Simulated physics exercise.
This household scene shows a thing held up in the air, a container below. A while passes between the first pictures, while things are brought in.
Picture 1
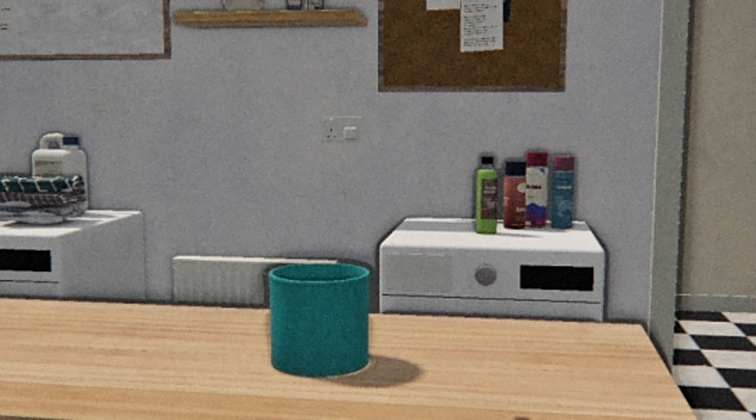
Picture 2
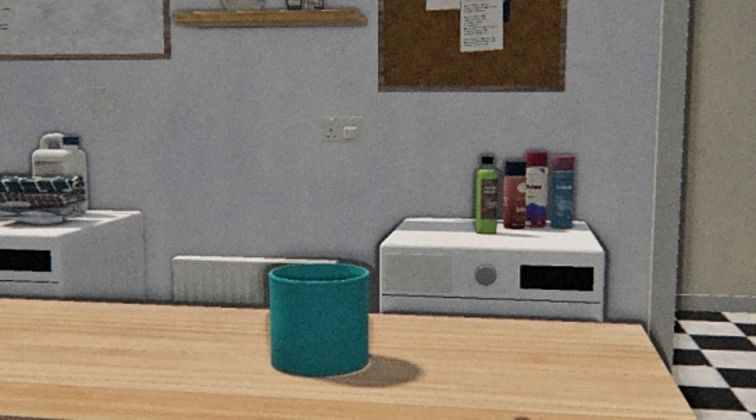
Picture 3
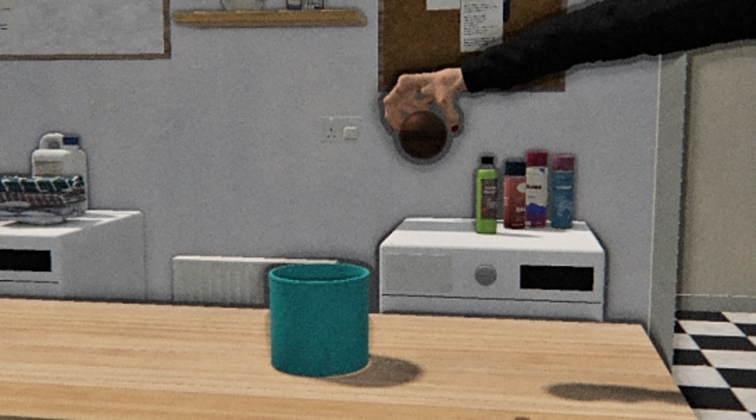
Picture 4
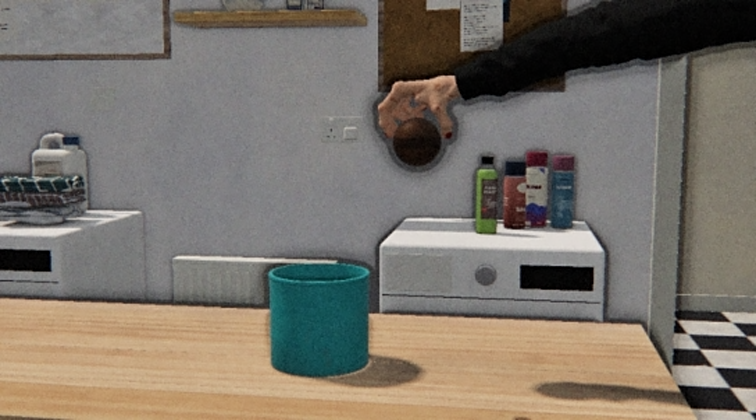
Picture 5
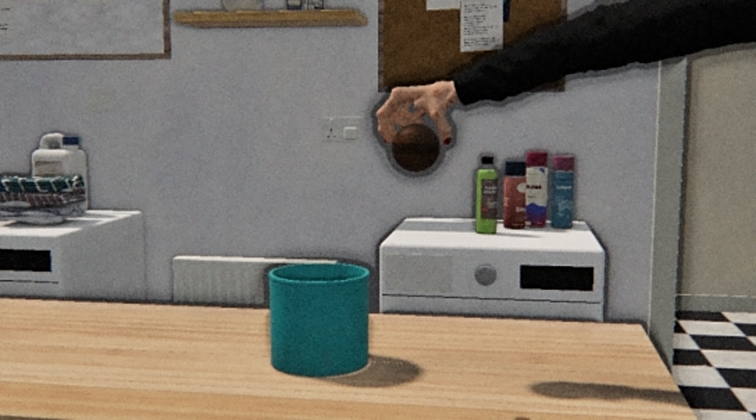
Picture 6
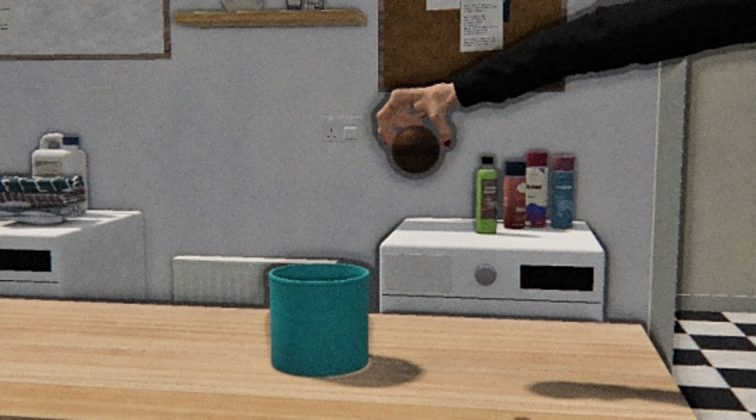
A brown ball, gripped by a hand on a black-sleeved arm, appeared from the right above a teal bin on a wooden table, shifted slightly left and down, and was then held nearly still.
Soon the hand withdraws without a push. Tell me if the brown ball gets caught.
I expect it will go wide once it is let go.
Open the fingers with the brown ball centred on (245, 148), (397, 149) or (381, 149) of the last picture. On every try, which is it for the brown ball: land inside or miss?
The first time it drops outside, the second time it drops outside, the third time it drops outside.
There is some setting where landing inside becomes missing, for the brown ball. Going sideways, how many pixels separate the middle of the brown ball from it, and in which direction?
48 pixels left.
Then, 0.20 s after the last picture, brown ball falling near (415, 221).
At rest, the brown ball falls beside it, near (414, 344).
